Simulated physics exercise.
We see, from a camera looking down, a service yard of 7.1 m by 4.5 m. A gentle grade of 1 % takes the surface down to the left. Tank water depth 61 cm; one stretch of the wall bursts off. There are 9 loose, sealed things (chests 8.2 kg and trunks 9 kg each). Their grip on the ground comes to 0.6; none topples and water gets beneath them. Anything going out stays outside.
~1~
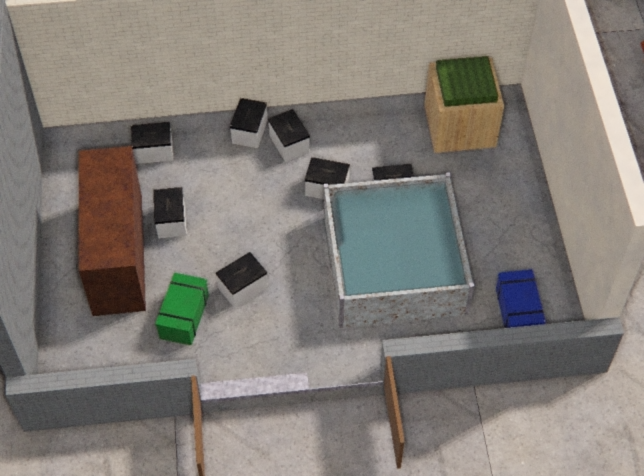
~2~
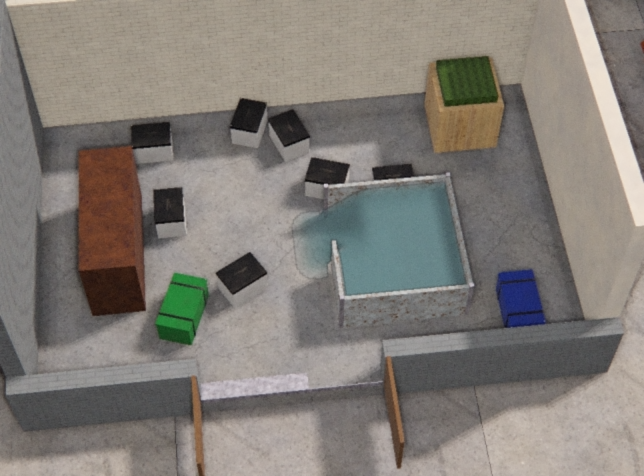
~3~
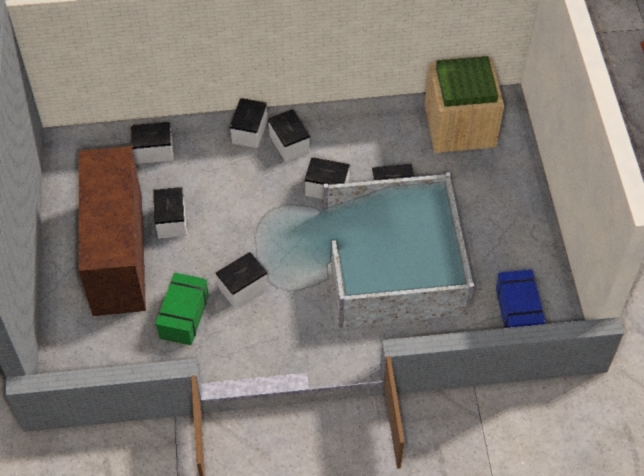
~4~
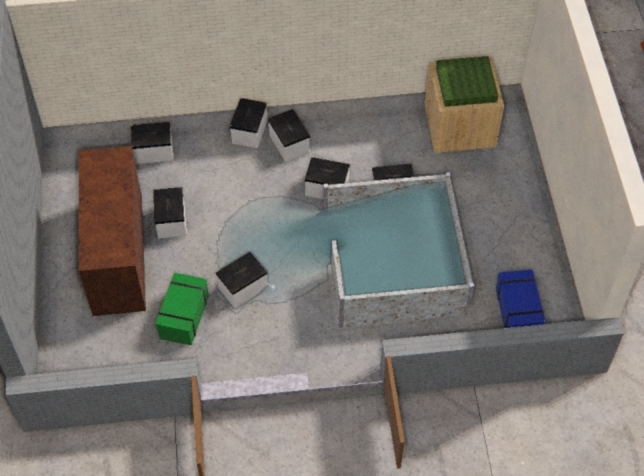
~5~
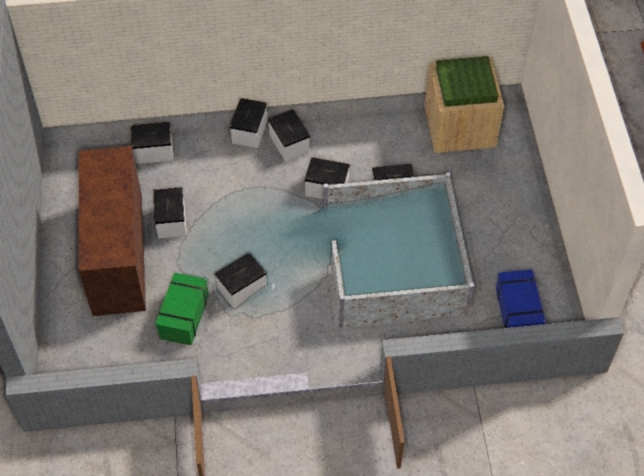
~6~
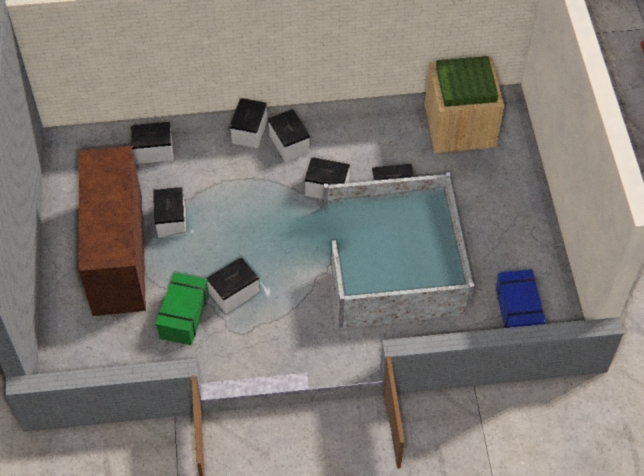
In the video, a section of a water tank's left wall opens in a walled yard, and water spreads leftward across the floor among scattered chests and trunks, surrounding one black-topped chest, which shifts slightly near the green trunk.
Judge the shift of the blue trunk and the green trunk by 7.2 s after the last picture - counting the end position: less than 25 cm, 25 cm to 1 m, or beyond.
By the end, the blue trunk remains about where it was, while the green trunk drifts a little.
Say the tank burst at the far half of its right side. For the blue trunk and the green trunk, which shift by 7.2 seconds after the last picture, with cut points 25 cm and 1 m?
Then the blue trunk shifts slightly and the green trunk shifts slightly.
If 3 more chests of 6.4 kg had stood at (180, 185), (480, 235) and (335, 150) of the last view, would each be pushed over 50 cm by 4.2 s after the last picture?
In turn: Past it, less, less.
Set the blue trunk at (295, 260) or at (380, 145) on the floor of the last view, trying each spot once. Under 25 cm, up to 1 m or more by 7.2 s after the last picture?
Outcomes in order: It is taken a long way; it sits still.
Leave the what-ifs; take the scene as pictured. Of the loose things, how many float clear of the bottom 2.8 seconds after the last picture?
I get 3.
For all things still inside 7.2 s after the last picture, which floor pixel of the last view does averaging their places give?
(276, 245).
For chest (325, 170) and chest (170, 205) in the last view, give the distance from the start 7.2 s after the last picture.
0 cm and 140 cm, respectively.
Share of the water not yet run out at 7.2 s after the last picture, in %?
94 %.
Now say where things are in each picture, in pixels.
The blue trunk at (522, 297), on the bottom; the green trunk at (182, 301) rests on the ground; water covers 2.6 m2; 0 of 9 have shifted, in the first frame.
The blue trunk at (522, 297) rests on the ground; the green trunk at (182, 301), on the bottom; 3.1 m2 under water; 0 of 9 have shifted, in the second frame.
The blue trunk at (522, 297) rests on the ground; the green trunk at (182, 301), on the bottom; water covers 3.8 m2; 0 of 9 have shifted, in the third frame.
The blue trunk at (522, 297), on the bottom; the green trunk at (182, 301) rests on the ground; 4.6 m2 under water; 0 of 9 have shifted, in the fourth frame.
The blue trunk at (522, 297), on the bottom; the green trunk at (182, 301) rests on the ground; 5.7 m2 under water; 0 of 9 have shifted, in the fifth frame.
The blue trunk at (522, 297), on the bottom; the green trunk at (182, 301), on the bottom; 6.8 m2 under water; 1 of 9 have shifted, in the sixth frame.
Then, 0.9 s after the last picture the blue trunk is near (522, 297), 0.0 m from its start, aground; the green trunk is near (157, 318), 0.4 m from its start, aground; 0 of 9 are out; 1 afloat.
Then, 2.8 s after the last picture the blue trunk is near (522, 297), 0.0 m from its start, aground; the green trunk is near (72, 309), 1.4 m from its start, afloat; 0 of 9 are out; 3 afloat.
Then, 4.8 s after the last picture the blue trunk is near (522, 297), 0.0 m from its start, aground; the green trunk is near (83, 313), 1.2 m from its start, afloat; 0 of 9 are out; 4 afloat.
Then, 7.2 s after the last picture the blue trunk is near (522, 297), 0.0 m from its start, aground; the green trunk is near (148, 336), 0.7 m from its start, afloat; 0 of 9 are out; 4 afloat.
